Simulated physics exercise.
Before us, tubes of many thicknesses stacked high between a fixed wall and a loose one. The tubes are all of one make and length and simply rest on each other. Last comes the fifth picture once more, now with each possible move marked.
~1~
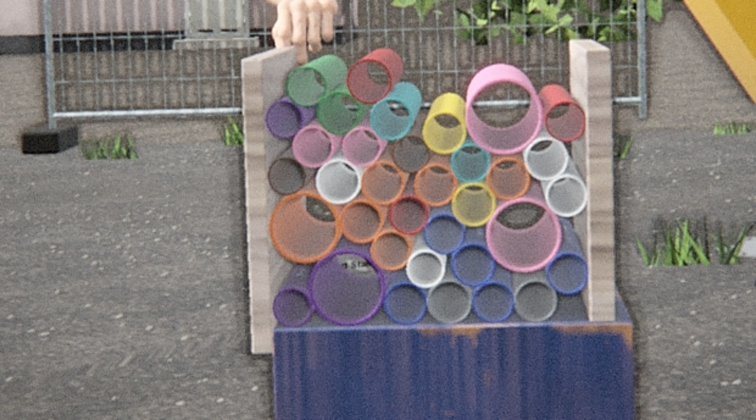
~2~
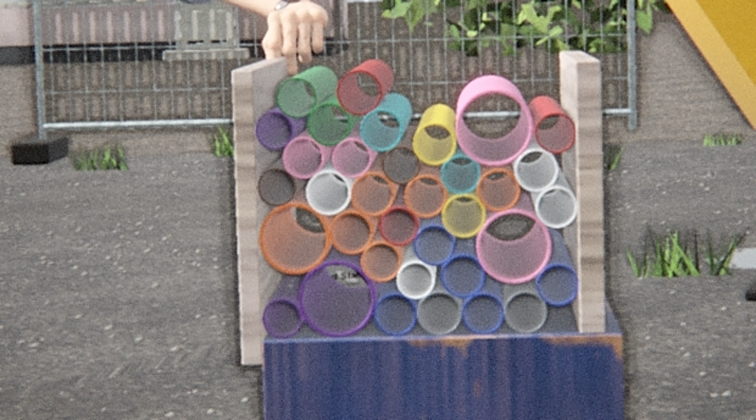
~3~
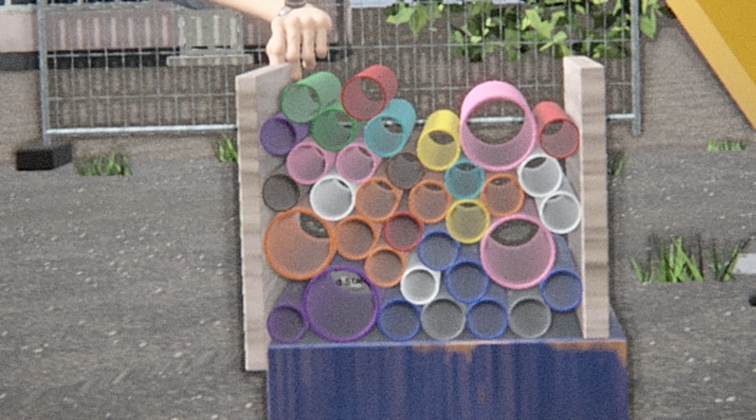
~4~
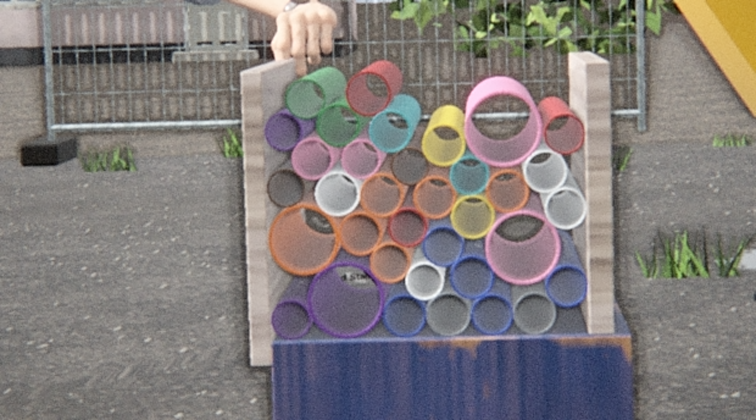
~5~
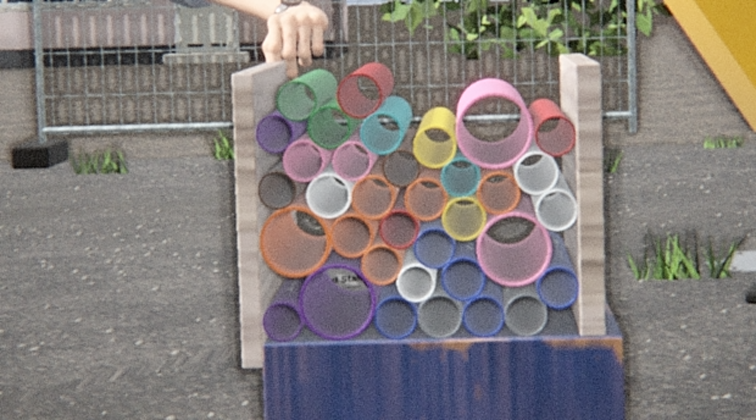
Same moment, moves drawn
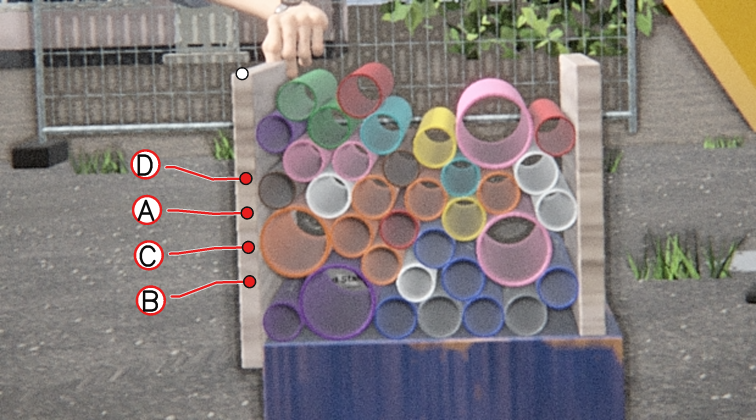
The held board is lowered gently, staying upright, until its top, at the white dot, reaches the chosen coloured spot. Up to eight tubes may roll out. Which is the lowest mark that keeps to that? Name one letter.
B is the limit.
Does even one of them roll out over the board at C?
Yes, at C.
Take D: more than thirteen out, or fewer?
Fewer than thirteen.
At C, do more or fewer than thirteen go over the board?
At C, fewer than thirteen.
On the marked copy, A at (247, 213); B at (249, 282); C at (248, 248); D at (246, 179); the white dot at (242, 74).
With B. Early on, top of the board (257, 162).
Further on, top of the board (260, 264).
At the end, top of the board (261, 280), six out over the board.
As for the rest, A two out over the board; C six out over the board; D two out over the board.
